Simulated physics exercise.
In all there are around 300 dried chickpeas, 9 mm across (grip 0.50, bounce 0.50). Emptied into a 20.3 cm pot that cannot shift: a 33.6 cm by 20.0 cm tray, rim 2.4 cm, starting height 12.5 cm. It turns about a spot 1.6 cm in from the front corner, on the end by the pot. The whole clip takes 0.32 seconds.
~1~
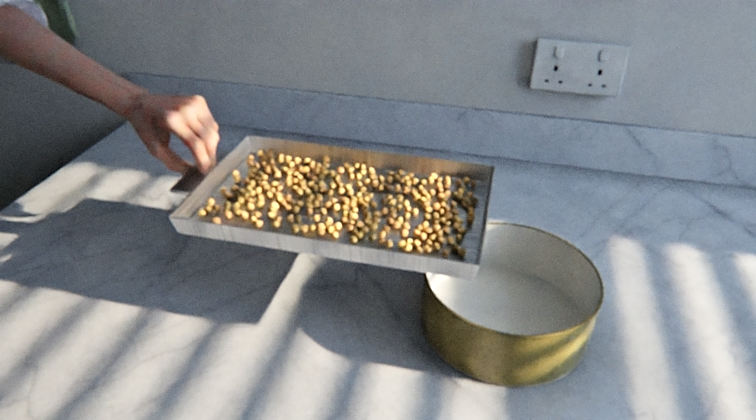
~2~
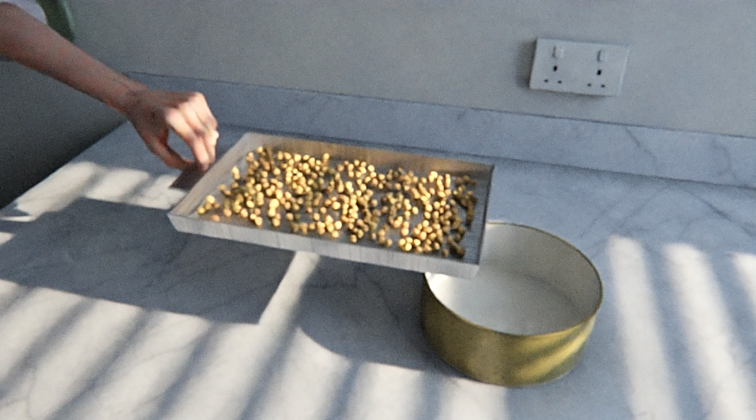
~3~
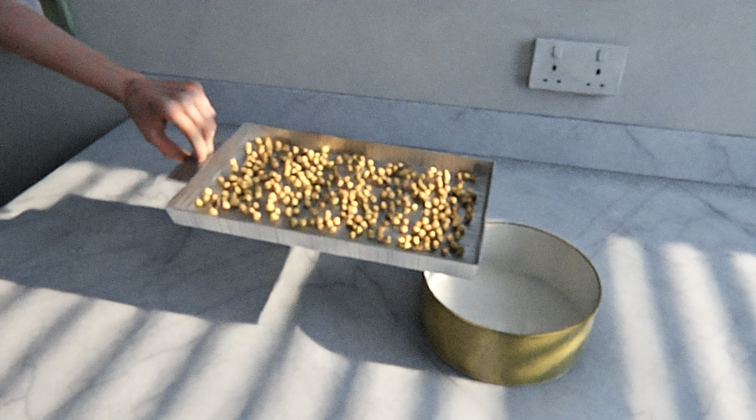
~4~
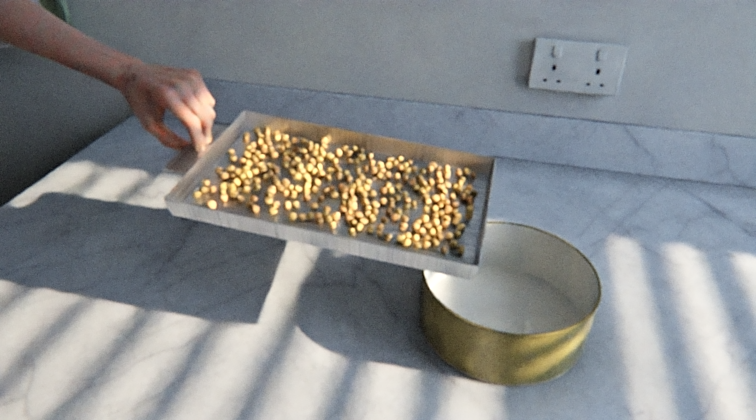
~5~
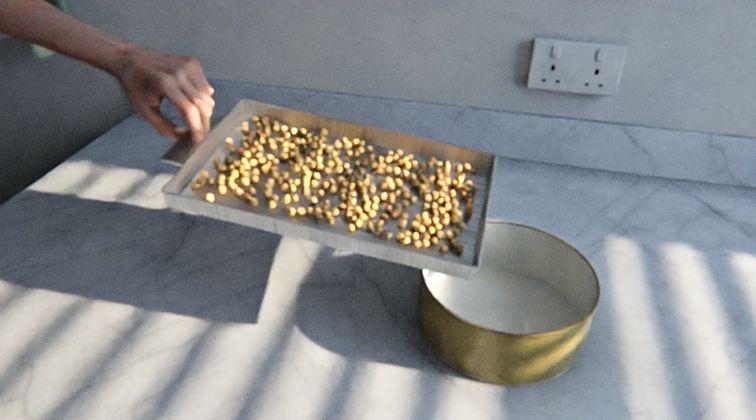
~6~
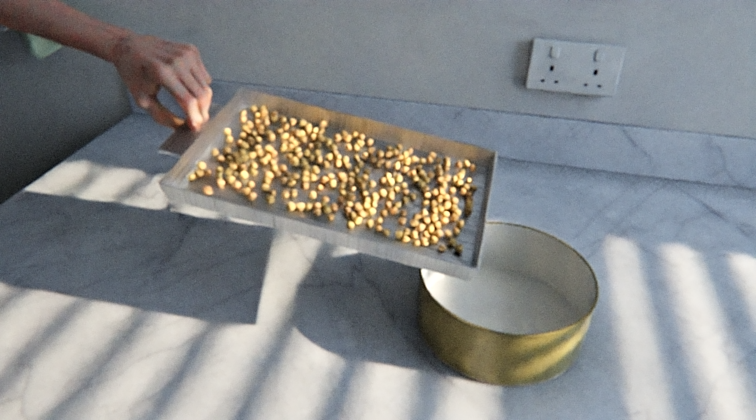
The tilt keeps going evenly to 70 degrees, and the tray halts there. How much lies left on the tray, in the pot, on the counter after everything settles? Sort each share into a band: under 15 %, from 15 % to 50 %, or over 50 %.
Tray: Over 50 %; pot: Under 15 %; counter: Under 15 %.
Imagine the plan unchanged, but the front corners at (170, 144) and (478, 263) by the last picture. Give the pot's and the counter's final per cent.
Per cent by place - pot 5, counter 0.
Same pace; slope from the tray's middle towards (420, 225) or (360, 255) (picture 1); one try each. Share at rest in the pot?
That would be close to 5 per cent and then close to 0 per cent.
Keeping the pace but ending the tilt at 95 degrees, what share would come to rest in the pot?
Around 30 per cent, then.
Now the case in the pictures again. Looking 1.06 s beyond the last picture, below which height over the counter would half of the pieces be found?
Roughly 20 centimetres, more or less.
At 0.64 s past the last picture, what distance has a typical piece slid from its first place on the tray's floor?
8 cm.
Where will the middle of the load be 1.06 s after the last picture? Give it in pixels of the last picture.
The middle of the load should be near (430, 198) then.
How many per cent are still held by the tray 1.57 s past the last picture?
Something like 100 percent, roughly.
Then, 0.64 s after the last picture, tilt 39 degrees; the tray holds 100 %, the pot 0 %.
Then, 1.06 s after the last picture, tilt 57 degrees; the tray holds 100 %, the pot 0 %.
Then, 1.57 s after the last picture, tilt 70 degrees; the tray holds 100 %, the pot 0 %.
In the end, tray 95 %, pot 0 %, counter 5 %.
